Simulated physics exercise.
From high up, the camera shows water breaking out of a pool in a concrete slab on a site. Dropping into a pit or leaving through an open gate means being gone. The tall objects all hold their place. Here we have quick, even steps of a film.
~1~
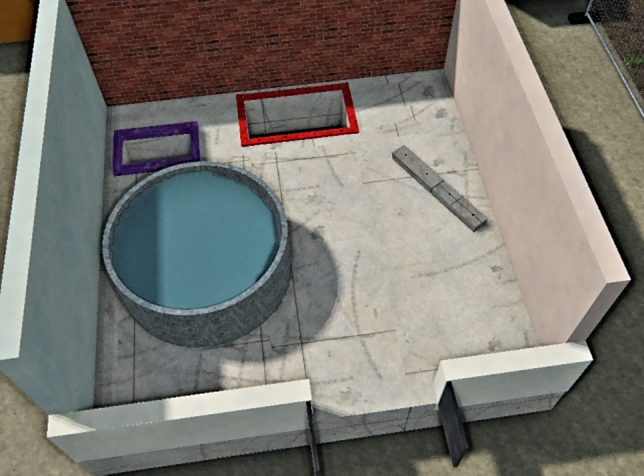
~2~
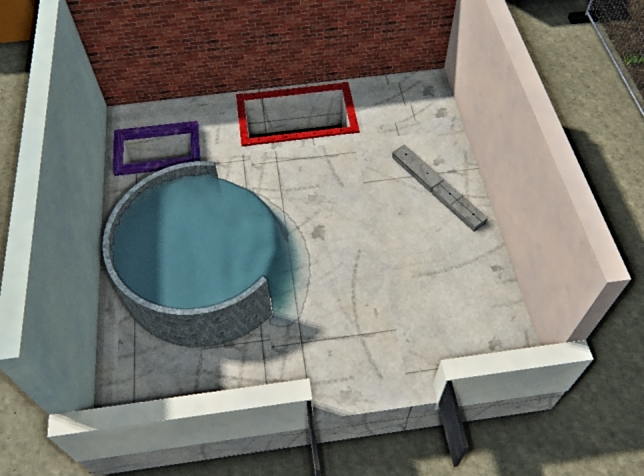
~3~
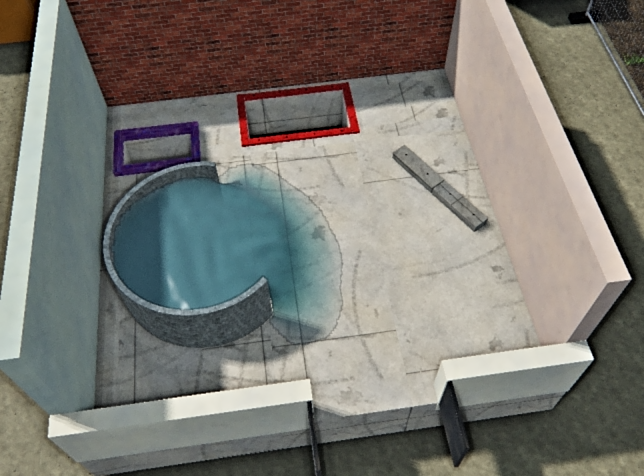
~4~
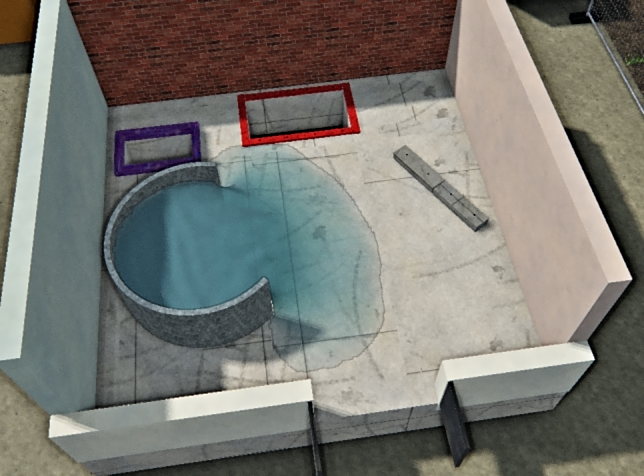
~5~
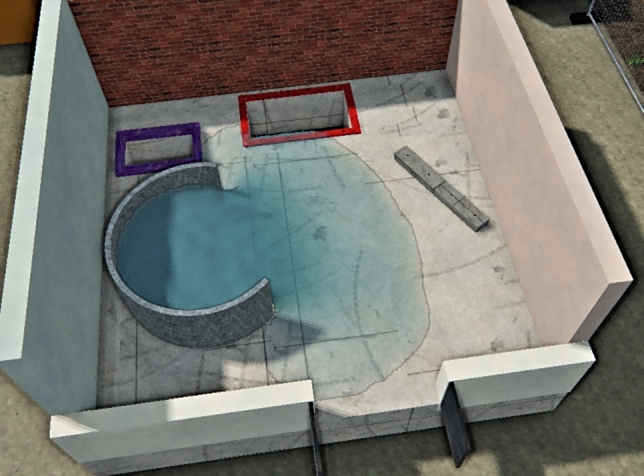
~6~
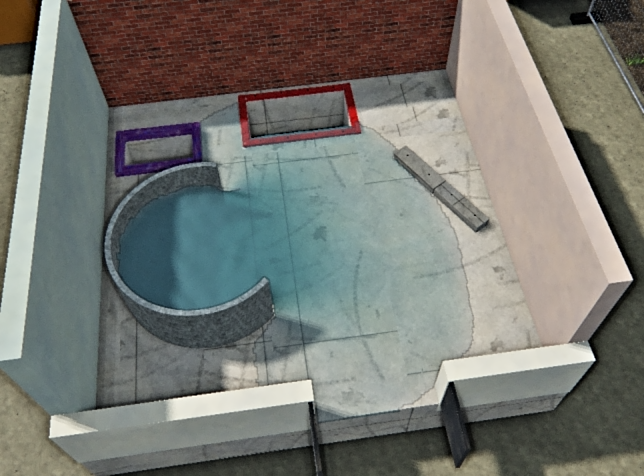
The clip opens on a round tank of still water standing in a walled concrete yard, seen from above. The right side of the tank opens, and water pours out through the gap, spreading rightward in a widening sheet past the red-framed pit and up to the grey slab.
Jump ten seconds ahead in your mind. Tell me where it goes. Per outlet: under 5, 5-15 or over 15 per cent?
Per outlet: Gate 5-15 per cent; red pit over 15 per cent; purple pit under 5 per cent.
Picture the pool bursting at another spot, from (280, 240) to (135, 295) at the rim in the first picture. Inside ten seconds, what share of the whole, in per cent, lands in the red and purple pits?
The red pit takes 10 per cent and the purple pit 4 per cent.
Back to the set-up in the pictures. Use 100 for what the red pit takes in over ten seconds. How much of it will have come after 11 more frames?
About 35 %.
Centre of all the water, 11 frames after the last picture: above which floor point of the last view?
Centre of the water: Near (355, 231).
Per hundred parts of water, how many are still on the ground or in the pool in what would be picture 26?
Estimate: 80 %.
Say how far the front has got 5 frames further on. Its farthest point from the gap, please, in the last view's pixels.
My pick would be pixel (439, 75).
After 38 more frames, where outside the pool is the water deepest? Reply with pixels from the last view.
Check roughly (96, 433).
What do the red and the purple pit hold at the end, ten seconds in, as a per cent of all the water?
The first holds 28 per cent and the second 0 per cent.
A moment on, water covers 70 % of the floor; the gate 1 %, the red pit 6 %, the purple pit 0 %.
Next, water covers 65 % of the floor; the gate 2 %, the red pit 10 %, the purple pit 0 %.
Then, water covers 70 % of the floor; the gate 4 %, the red pit 16 %, the purple pit 0 %.
Later, water covers 90 % of the floor; the gate 8 %, the red pit 25 %, the purple pit 0 %.
In the end, water covers 95 % of the floor; the gate 12 %, the red pit 28 %, the purple pit 1 %.
